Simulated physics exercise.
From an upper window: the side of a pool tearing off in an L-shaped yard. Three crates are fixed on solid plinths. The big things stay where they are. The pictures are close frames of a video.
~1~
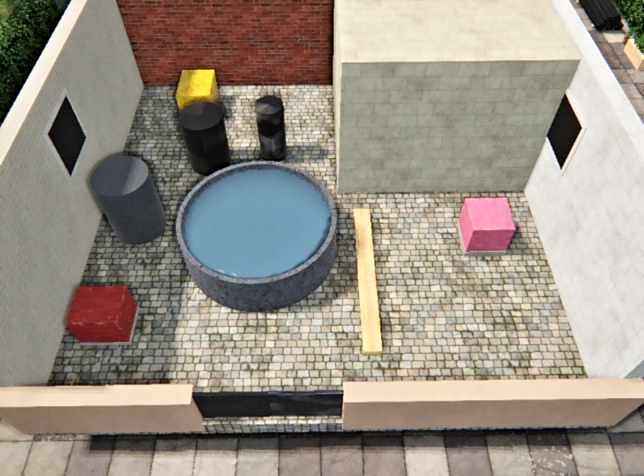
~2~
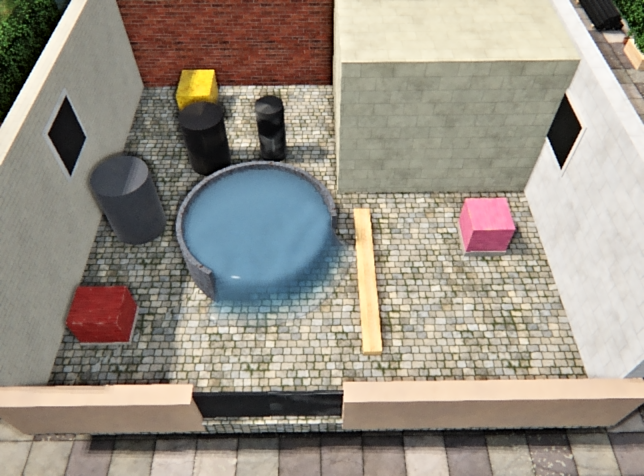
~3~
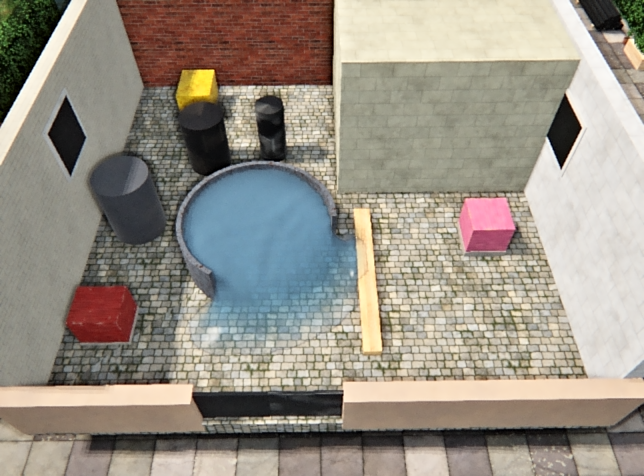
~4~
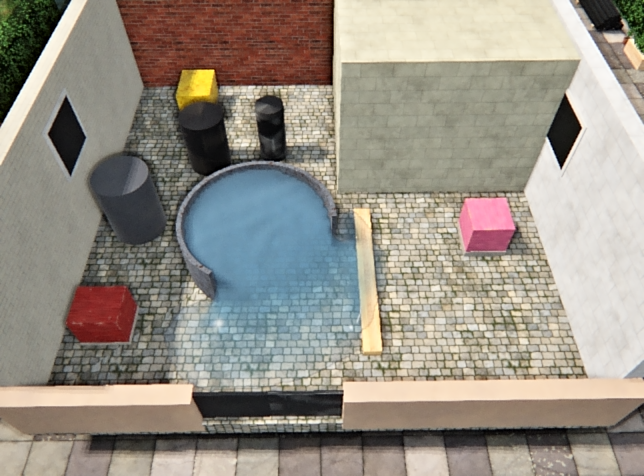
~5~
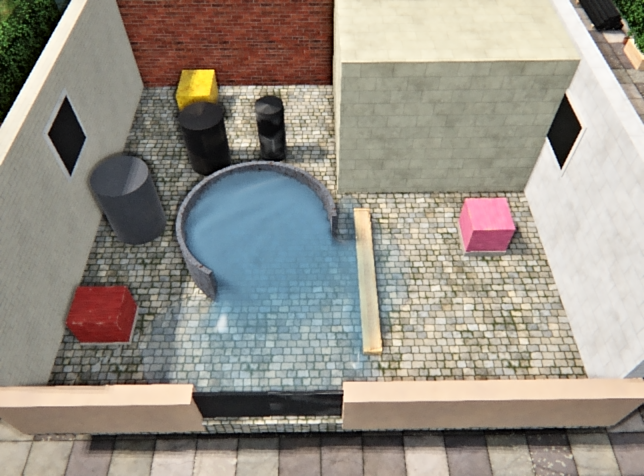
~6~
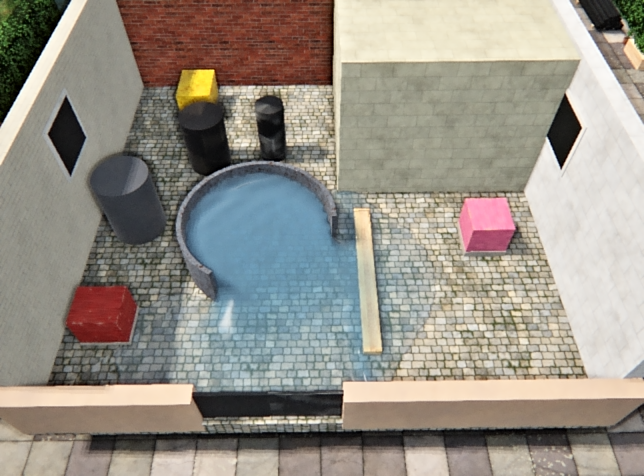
Water pours from the round pool's broken front side and spreads across the paved yard.
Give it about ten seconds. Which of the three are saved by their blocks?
One by one: The yellow crate is soaked; the red crate is soaked; the pink crate is soaked.
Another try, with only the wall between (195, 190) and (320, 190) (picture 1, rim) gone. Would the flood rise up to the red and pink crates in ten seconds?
One by one: The red one gets wet, the pink one is safe.
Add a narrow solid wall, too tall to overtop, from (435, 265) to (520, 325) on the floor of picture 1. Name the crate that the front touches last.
It is the one in yellow.
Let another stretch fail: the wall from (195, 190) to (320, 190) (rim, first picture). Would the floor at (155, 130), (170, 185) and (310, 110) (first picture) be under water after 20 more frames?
One after the other: Under water, wet, under water.
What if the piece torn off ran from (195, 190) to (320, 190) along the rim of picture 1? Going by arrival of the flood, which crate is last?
The crate marked red.
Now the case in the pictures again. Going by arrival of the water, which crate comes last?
Last comes the yellow one.
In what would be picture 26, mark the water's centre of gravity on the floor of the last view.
Roughly at (333, 310).
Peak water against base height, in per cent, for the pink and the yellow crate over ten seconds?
About 190 and 190 per cent.
A moment on, water covers 40 % of the floor; the yellow crate not reached, the red crate water round its plinth, the pink crate water round its plinth.
Next, water covers 50 % of the floor; the yellow crate not reached, the red crate water round its plinth, the pink crate water round its plinth.
Then, water covers 60 % of the floor; the yellow crate not reached, the red crate water round its plinth, the pink crate water round its plinth.
Later, water covers 85 % of the floor; the yellow crate water round its plinth, the red crate water round its plinth, the pink crate water round its plinth.
In the end, water covers 95 % of the floor; the yellow crate was topped, the red crate was topped, the pink crate was topped.
